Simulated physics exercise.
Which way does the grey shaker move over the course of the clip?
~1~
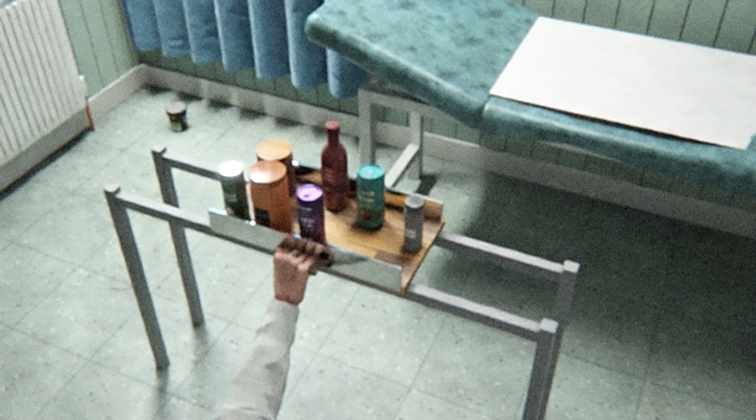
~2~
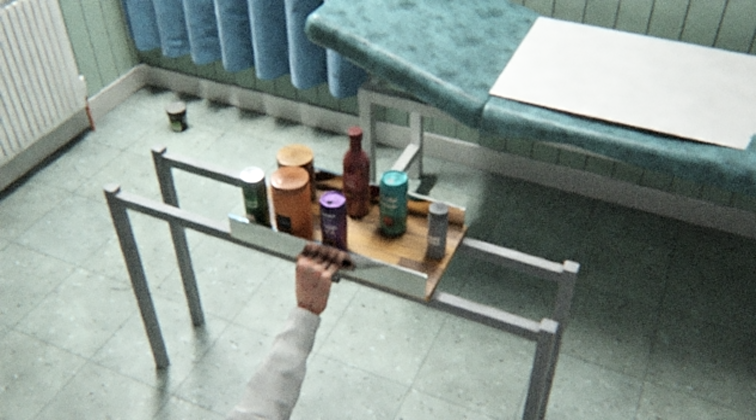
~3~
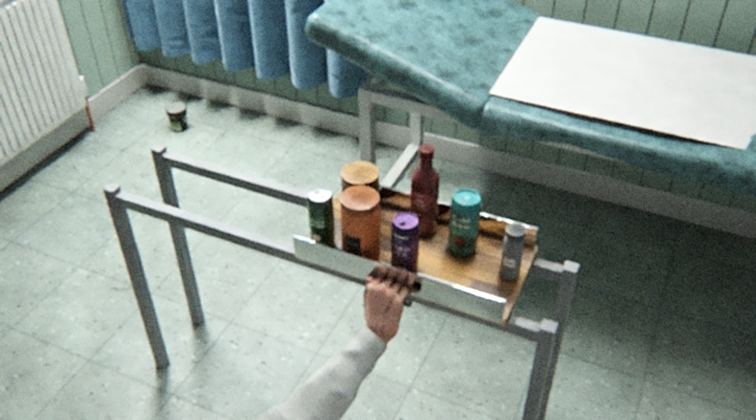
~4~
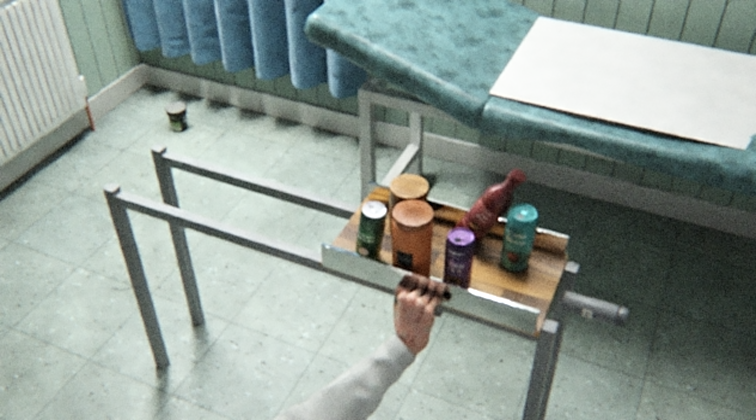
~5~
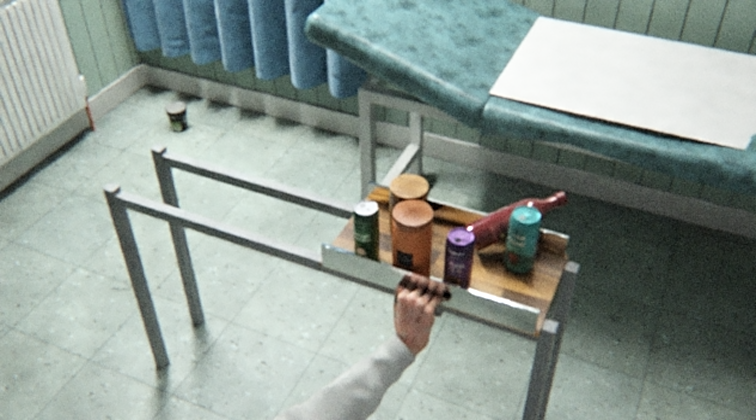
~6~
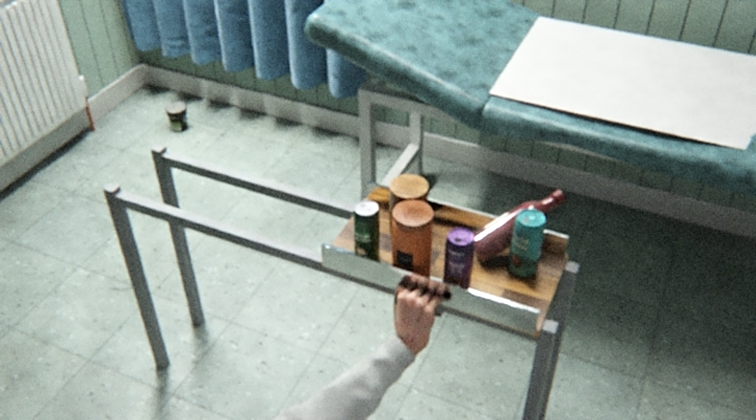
It moves to the right, riding along with the tray and then going off its right end.
A wooden tray of jars, cans and bottles slides to the right along a grey metal frame, with a hand gripping its near edge, in a room with a teal padded couch. It travels with everything upright until it reaches the right end of the frame and stops. There the grey shaker tips over and goes off the right side, while the red bottle leans to the right. The shaker then drops out of sight and the bottle topples onto its side behind the turquoise can. The tray stays at the right end, the other containers still standing.
